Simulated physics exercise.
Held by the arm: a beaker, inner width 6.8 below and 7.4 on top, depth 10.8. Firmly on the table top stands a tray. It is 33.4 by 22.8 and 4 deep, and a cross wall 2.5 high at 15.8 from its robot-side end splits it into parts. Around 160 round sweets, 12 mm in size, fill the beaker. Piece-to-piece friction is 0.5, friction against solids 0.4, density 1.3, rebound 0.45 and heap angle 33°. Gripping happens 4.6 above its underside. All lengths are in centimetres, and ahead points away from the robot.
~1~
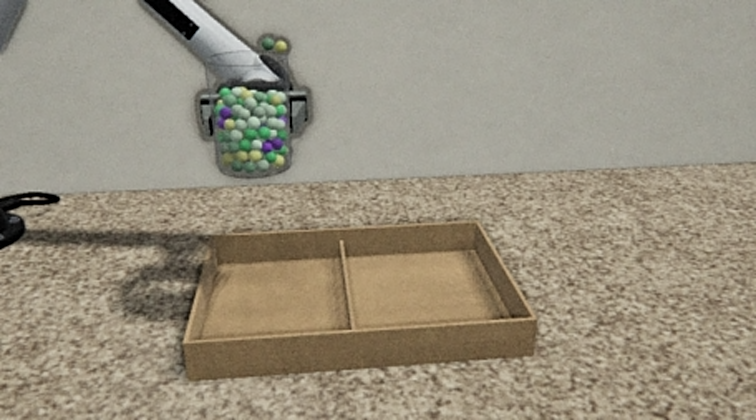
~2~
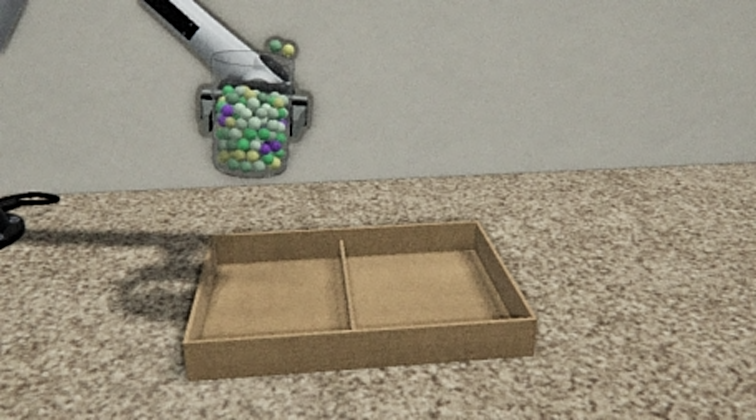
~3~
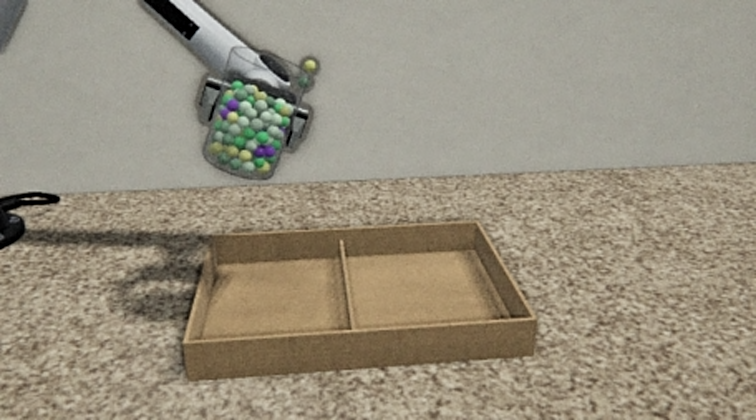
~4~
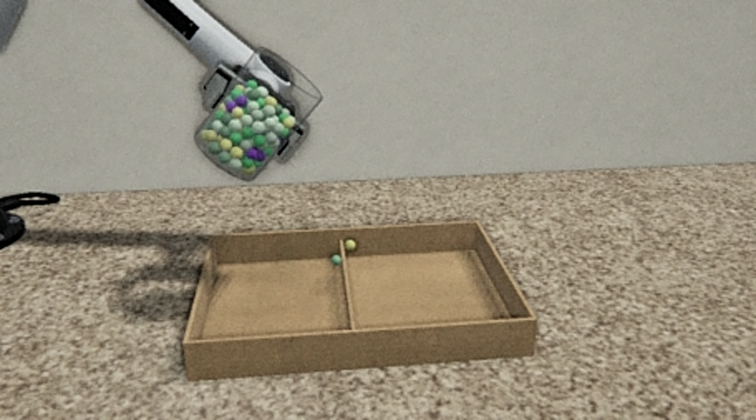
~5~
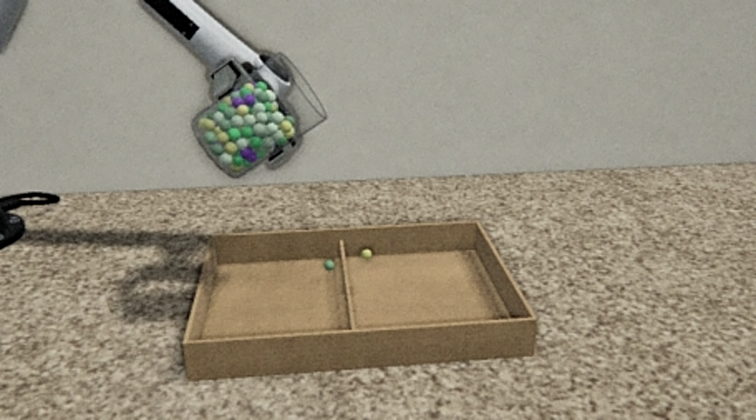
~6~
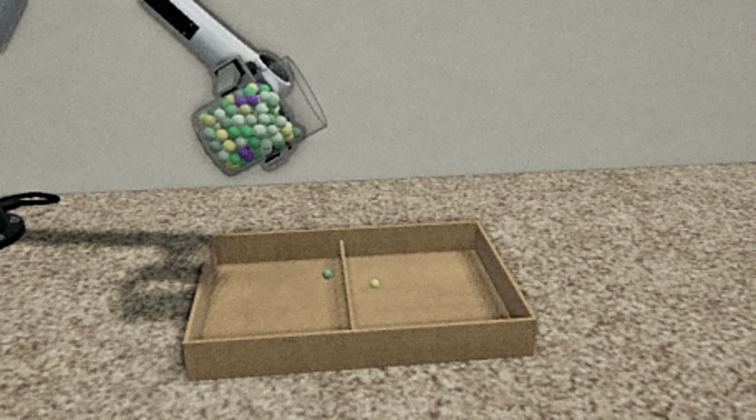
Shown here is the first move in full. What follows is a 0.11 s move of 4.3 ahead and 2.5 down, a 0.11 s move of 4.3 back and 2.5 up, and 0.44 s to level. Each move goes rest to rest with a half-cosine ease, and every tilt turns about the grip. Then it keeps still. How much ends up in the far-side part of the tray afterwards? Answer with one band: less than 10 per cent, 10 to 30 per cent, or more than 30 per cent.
Less than 10 per cent.
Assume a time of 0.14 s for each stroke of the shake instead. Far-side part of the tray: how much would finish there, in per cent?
Then about 0 per cent.
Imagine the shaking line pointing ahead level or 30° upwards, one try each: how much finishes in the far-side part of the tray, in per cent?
About 15 and 30 per cent.
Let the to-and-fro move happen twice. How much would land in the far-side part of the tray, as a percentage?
That would give close to 5 percent.
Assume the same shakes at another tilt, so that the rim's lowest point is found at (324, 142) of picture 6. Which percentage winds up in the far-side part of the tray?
Roughly 15 per cent.
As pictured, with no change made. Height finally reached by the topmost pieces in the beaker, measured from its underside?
9.0 cm.
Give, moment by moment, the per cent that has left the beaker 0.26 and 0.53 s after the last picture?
Roughly 5, then 5.
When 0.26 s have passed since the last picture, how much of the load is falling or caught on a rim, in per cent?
Reading at that time: Some 3 per cent.
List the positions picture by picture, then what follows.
The beaker middle at (251, 115), level; upper third of the load around (251, 105), from x 220 to 280, top at y 45; 158 in the beaker, in the first frame.
The beaker middle at (252, 115), tilted 6° forward; upper third of the load around (252, 105), from x 220 to 290, top at y 45, in the second frame.
The beaker middle at (254, 116), tilted 21° forward; upper third of the load around (251, 106), from x 215 to 310, top at y 65; 156 in the beaker, 2 in flight or on a rim, in the third frame.
The beaker middle at (257, 117), tilted 41° forward; upper third of the load around (251, 107), from x 205 to 350, top at y 85; 156 in the beaker, 1 in the robot-side part, 1 in the far-side part, in the fourth frame.
The beaker middle at (258, 118), tilted 56° forward; upper third of the load around (249, 108), from x 205 to 365, top at y 90; 156 in the beaker, 1 in the robot-side part, 1 in the far-side part, in the fifth frame.
The beaker middle at (259, 119), tilted 62° forward; upper third of the load around (250, 109), from x 205 to 375, top at y 90; 156 in the beaker, 1 in the robot-side part, 1 in the far-side part, in the sixth frame.
Then, 0.26 s on, tilted 60° forward, highest piece 25 above the table; 151 in the beaker, 2 in the far-side part, 1 in the robot-side part, 4 in flight or on a rim.
Then, 0.53 s on, tilted 13° forward, highest piece 27 above the table; 149 in the beaker, 7 in the far-side part, 1 in the robot-side part, 1 in flight or on a rim.
Then, 0.86 s on, level, highest piece 26 above the table; 149 in the beaker, 7 in the far-side part, 1 in the robot-side part, 1 on the table or floor.
Then, 1.91 s on, level, highest piece 26 above the table; 149 in the beaker, 7 in the far-side part, 1 in the robot-side part, 1 on the table or floor.
In the end, 149 in the beaker, 7 in the far-side part, 1 in the robot-side part, 1 on the table or floor. That is 4 % in the far-side part of the tray.
